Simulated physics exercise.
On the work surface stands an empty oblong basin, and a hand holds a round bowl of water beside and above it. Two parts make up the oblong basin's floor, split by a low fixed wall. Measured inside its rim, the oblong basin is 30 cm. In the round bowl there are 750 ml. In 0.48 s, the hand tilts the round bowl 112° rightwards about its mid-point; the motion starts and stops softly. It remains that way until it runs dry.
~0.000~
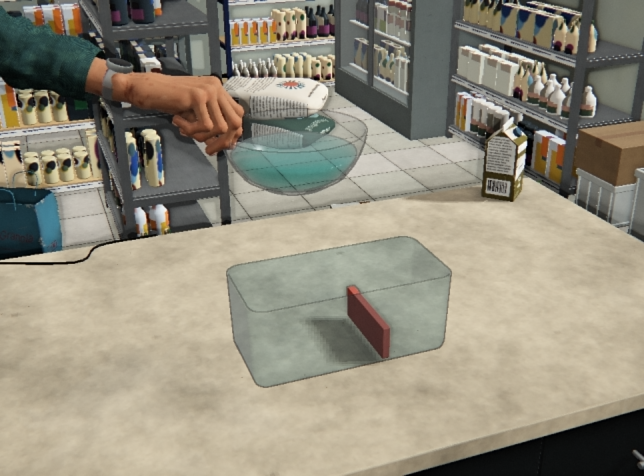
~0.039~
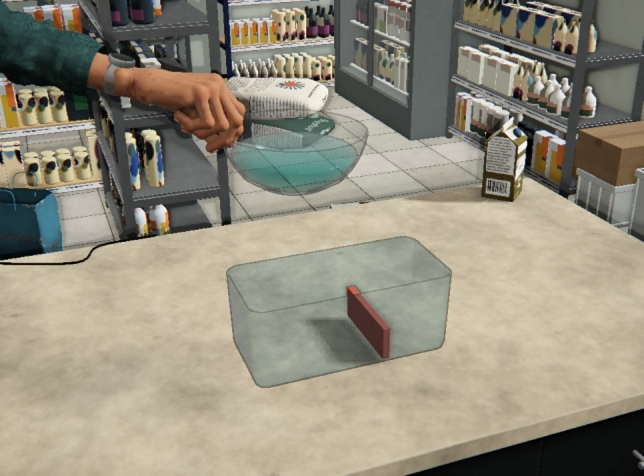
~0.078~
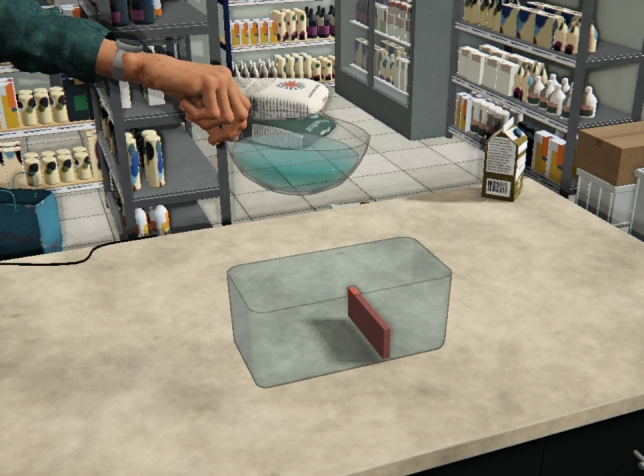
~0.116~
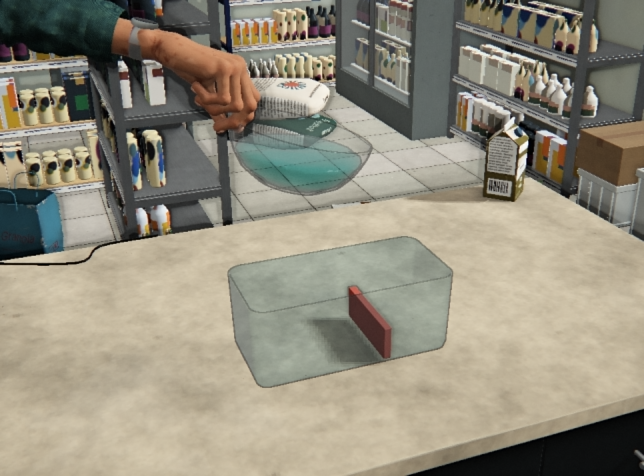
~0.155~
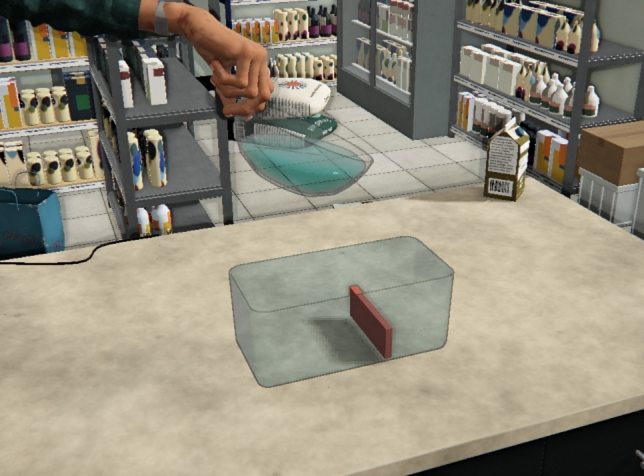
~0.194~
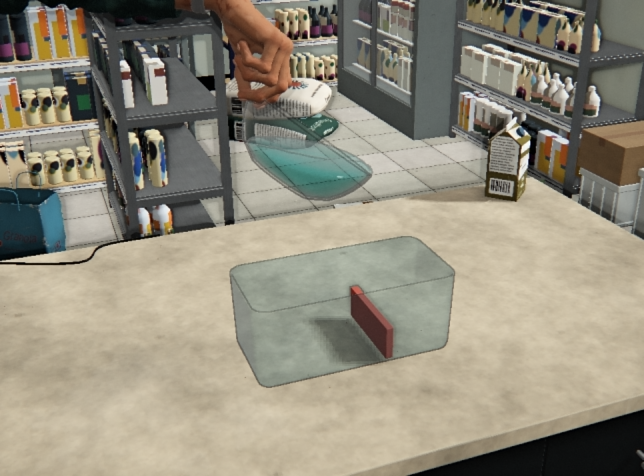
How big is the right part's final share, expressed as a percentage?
Some 56 per cent.
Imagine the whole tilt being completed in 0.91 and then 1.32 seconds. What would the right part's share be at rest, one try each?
Respectively 65 and 75 %.
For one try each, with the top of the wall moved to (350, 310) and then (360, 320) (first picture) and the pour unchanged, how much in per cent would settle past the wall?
The first gives near 75 per cent and the second near 55 per cent.
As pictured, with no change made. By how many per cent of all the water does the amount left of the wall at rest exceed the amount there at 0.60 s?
Close to 10% of the whole.
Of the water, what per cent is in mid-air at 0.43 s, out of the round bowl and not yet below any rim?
Near 48 in a hundred.
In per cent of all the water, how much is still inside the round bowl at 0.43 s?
Roughly 1 %.
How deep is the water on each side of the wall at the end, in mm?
Once settled, the left stands around 10 mm and the right around 34 mm.
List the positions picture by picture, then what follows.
In the first picture, tilt 0°; pouring edge (361, 122); surface from (230, 157) to (352, 142); the oblong basin's rim runs from (237, 291) to (432, 255); the wall's top is at (368, 308).
In the second picture, tilt 2°; pouring edge (361, 125); surface from (230, 156) to (352, 143).
In the third picture, tilt 7°; pouring edge (363, 131); surface from (232, 153) to (353, 146).
In the fourth picture, tilt 15°; pouring edge (365, 141); surface from (235, 149) to (356, 149).
In the fifth picture, tilt 26°; pouring edge (366, 154); surface from (241, 145) to (356, 153).
In the sixth picture, tilt 39°; pouring edge (363, 170); surface from (248, 144) to (353, 157); 2 per cent is over the edge.
After 0.43 s the tilt is 109° and 1 per cent is still to pour, 3 is left of the wall and 46 right of it.
After 0.60 s the tilt is 112° and 0 per cent is still to pour, 26 is left of the wall and 48 right of it.
After 0.78 s the tilt is 112° and 2 per cent is still to pour, 25 is left of the wall and 48 right of it.
After 0.98 s the tilt is 112° and 0 per cent is still to pour, 35 is left of the wall and 57 right of it.
In the end 36 per cent lies left of the wall, 56 right of it and 8 outside.
